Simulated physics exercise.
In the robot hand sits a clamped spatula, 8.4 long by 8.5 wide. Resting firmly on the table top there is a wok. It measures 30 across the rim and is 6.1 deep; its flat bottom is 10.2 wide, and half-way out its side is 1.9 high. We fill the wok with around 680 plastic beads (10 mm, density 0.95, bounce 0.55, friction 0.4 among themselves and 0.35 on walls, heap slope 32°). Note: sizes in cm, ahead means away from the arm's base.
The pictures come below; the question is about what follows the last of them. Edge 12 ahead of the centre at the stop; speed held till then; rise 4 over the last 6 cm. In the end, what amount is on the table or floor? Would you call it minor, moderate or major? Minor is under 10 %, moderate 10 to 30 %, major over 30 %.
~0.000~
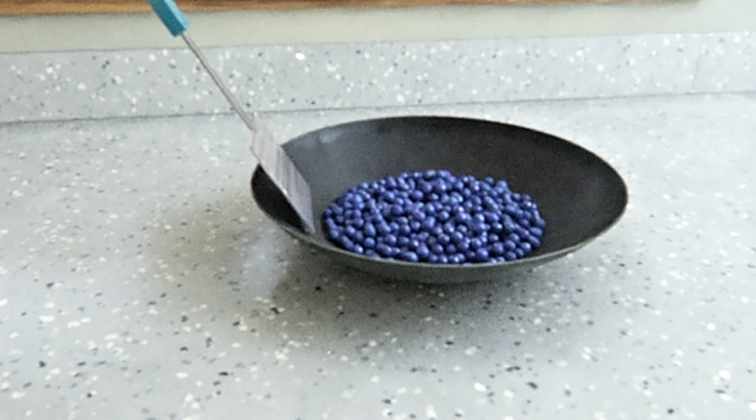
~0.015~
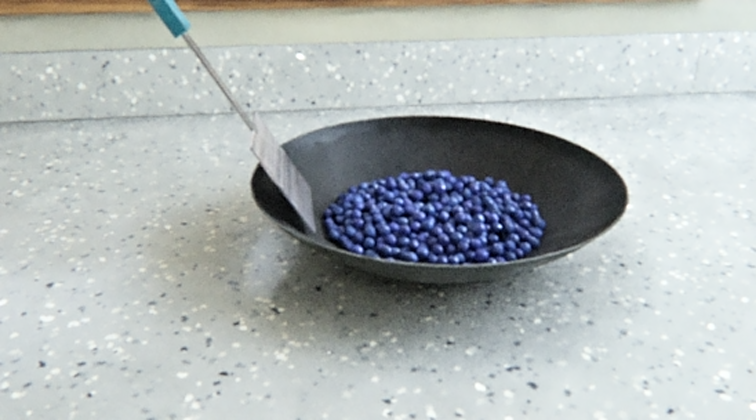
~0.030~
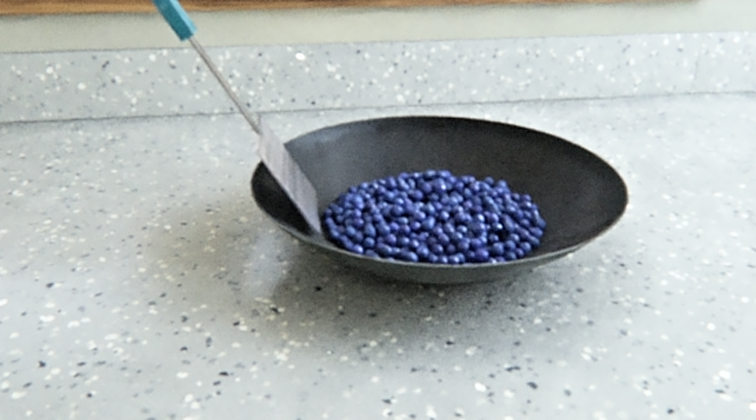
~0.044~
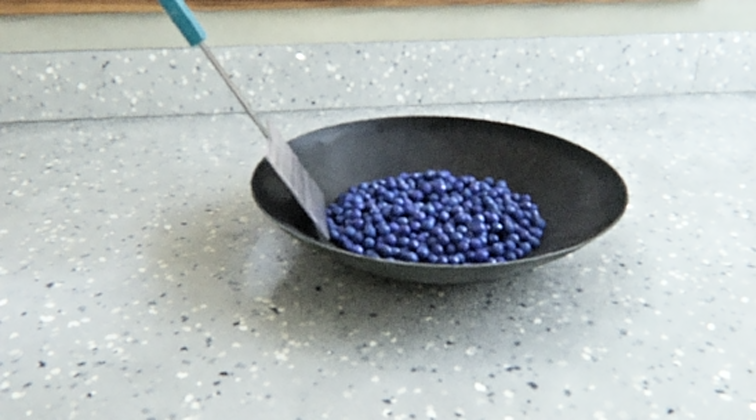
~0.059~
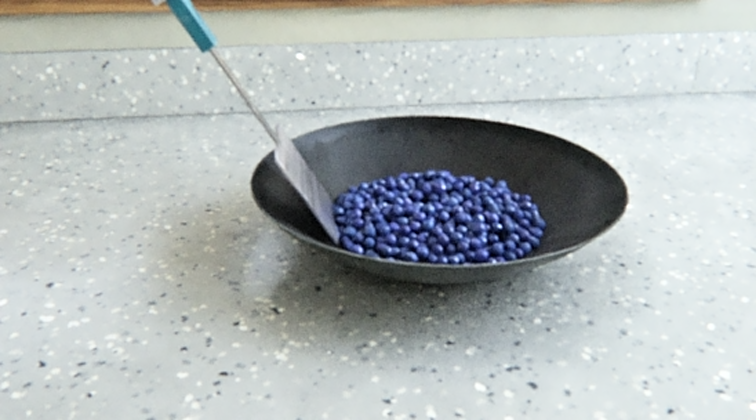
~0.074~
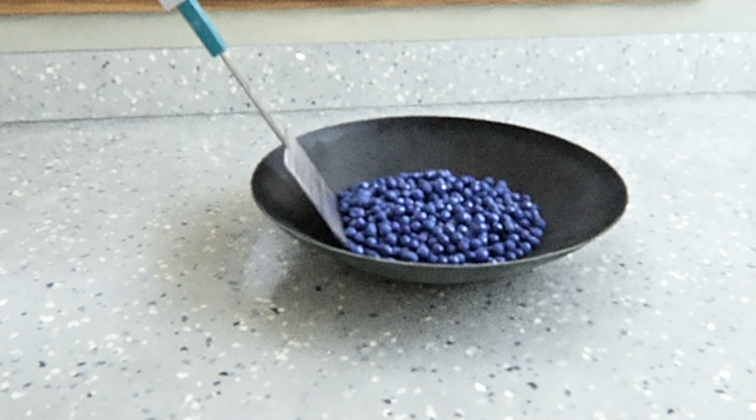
I would call it moderate.
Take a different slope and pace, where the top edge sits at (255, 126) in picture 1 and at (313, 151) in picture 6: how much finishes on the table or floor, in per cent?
Some 35 percent ends up on the table or floor.
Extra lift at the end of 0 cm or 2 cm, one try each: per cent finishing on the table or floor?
25 and 25 per cent.
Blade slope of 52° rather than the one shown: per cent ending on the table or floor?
Near 20 %.
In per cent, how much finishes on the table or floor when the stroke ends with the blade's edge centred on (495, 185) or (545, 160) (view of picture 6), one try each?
First try about 0 percent, second about 5 percent.
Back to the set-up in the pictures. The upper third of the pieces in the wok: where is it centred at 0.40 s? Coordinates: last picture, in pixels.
It is centred at about (558, 172).
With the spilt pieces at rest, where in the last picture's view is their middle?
Approximately at (686, 215).
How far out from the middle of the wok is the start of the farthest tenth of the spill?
That distance is around 40 cm.
By 0.24 s, sloping 60°, highest piece 5 above the table; 677 in the wok.
By 0.40 s, sloping 60°, highest piece 8 above the table; 675 in the wok, 2 on the blade or in flight.
By 0.68 s, sloping 60°, highest piece 7 above the table; 540 in the wok, 137 on the table or floor.
By 1.73 s, sloping 60°, highest piece 6 above the table; 540 in the wok, 137 on the table or floor.
Final count, 540 in the wok, 137 on the table or floor. That is 20 % on the table or floor.
